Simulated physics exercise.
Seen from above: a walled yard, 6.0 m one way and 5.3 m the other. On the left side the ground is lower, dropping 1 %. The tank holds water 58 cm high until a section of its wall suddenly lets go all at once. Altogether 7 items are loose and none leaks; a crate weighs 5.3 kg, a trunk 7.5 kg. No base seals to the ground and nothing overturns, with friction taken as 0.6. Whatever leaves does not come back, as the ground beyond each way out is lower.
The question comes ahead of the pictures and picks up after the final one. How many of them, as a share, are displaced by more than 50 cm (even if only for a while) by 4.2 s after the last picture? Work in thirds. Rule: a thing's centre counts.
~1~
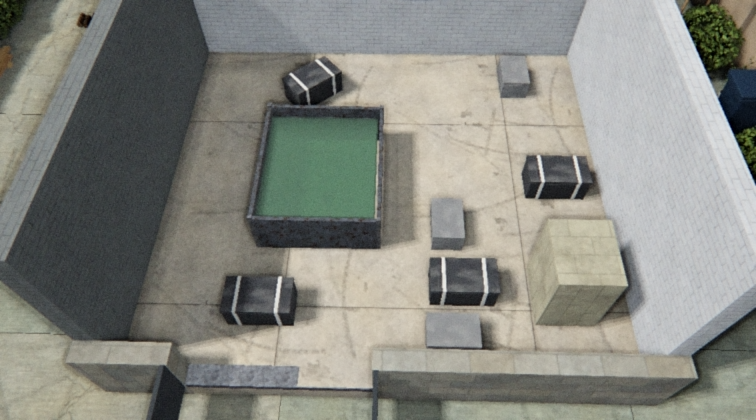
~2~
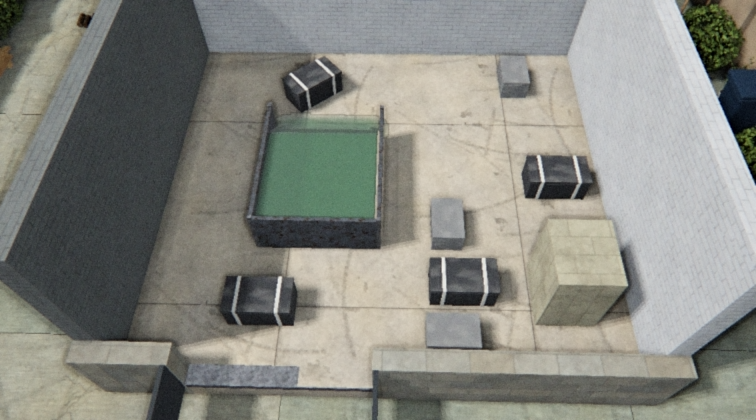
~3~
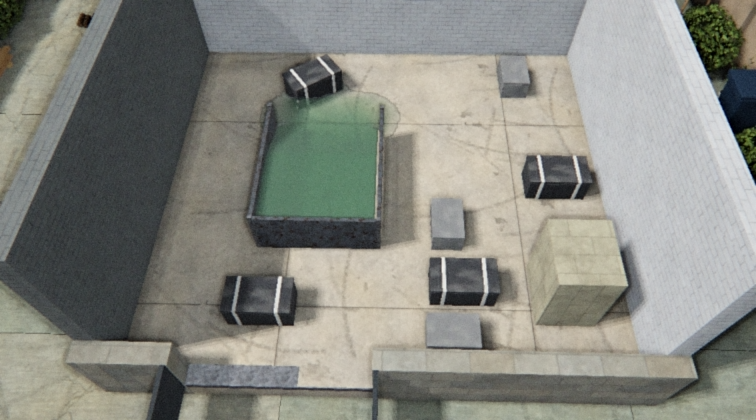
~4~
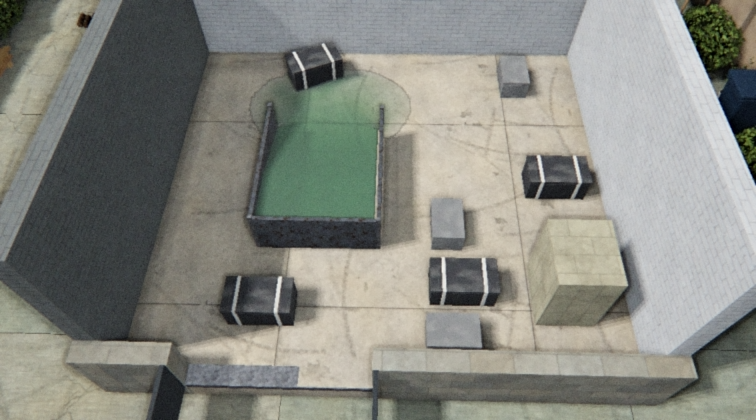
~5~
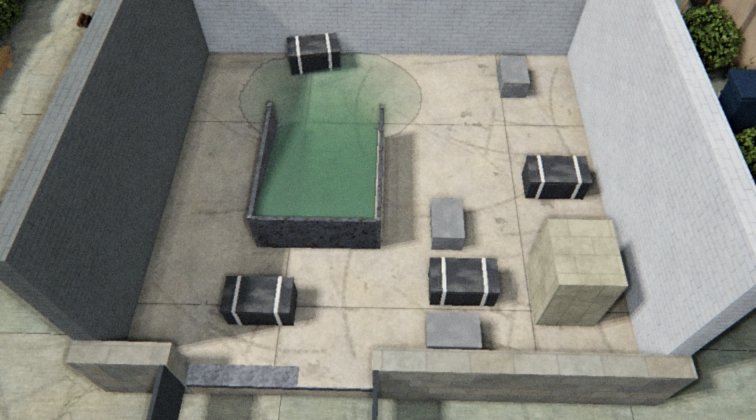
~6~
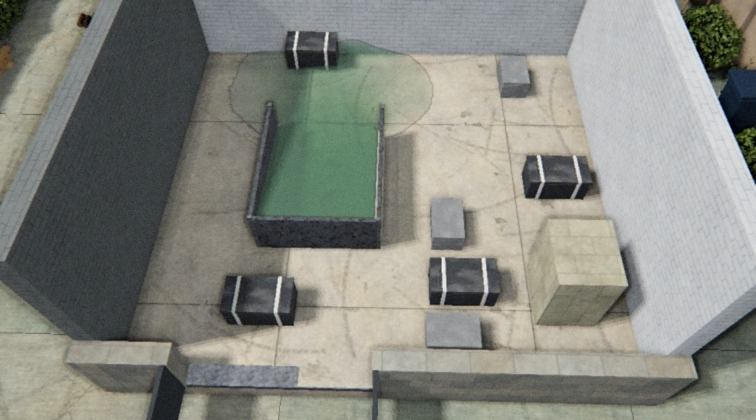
The share is between one third and two thirds.
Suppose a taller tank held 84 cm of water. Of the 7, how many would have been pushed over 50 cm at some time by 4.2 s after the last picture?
In that case the number is 4.
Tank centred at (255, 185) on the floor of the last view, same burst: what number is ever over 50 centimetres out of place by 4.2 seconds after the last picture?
So the tally would be 3.
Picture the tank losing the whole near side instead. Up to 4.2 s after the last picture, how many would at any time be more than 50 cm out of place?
Then 2.
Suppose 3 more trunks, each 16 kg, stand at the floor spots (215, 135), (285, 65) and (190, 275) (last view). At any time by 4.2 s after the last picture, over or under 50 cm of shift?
Answers in order are crosses the line, crosses the line and crosses the line.
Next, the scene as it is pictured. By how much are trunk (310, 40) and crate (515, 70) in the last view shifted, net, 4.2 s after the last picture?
Going in order, that's 250 cm for one and 250 cm for the other.
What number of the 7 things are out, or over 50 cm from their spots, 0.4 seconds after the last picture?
The number I get is 1.
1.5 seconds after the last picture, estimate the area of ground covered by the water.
Roughly 12 m2.
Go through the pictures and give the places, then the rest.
A trunk at (312, 75), on the bottom; a crate at (515, 69) rests on the ground; water covers 2.7 m2; 0 of 7 have shifted, in the first frame.
A trunk at (312, 75), on the bottom; a crate at (515, 69) rests on the ground; 3.5 m2 under water; 0 of 7 have shifted, in the second frame.
A trunk at (312, 72) rests on the ground, 6 cm from its start; a crate at (515, 69) rests on the ground; 4.4 m2 under water; 1 of 7 have shifted, in the third frame.
A trunk at (313, 57), on the bottom, 37 cm from its start; a crate at (515, 69), on the bottom; 5.6 m2 under water; 1 of 7 have shifted, in the fourth frame.
A trunk at (313, 44), on the bottom, 66 cm from its start; a crate at (515, 69), on the bottom; water covers 7.0 m2; 1 of 7 have shifted, in the fifth frame.
A trunk at (311, 41) rests on the ground, 73 cm from its start; a crate at (515, 69), on the bottom; water covers 7.9 m2; 1 of 7 have shifted, in the sixth frame.
Then, 0.4 s after the last picture 1 of 7 are over 50 cm from their spots; 1 afloat.
Then, 1.5 s after the last picture 1 of 7 are over 50 cm from their spots; 1 afloat.
Then, 2.8 s after the last picture 2 of 7 are over 50 cm from their spots; 2 afloat.
Then, 4.2 s after the last picture 4 of 7 are over 50 cm from their spots, and 4 have been at some point; 3 afloat.
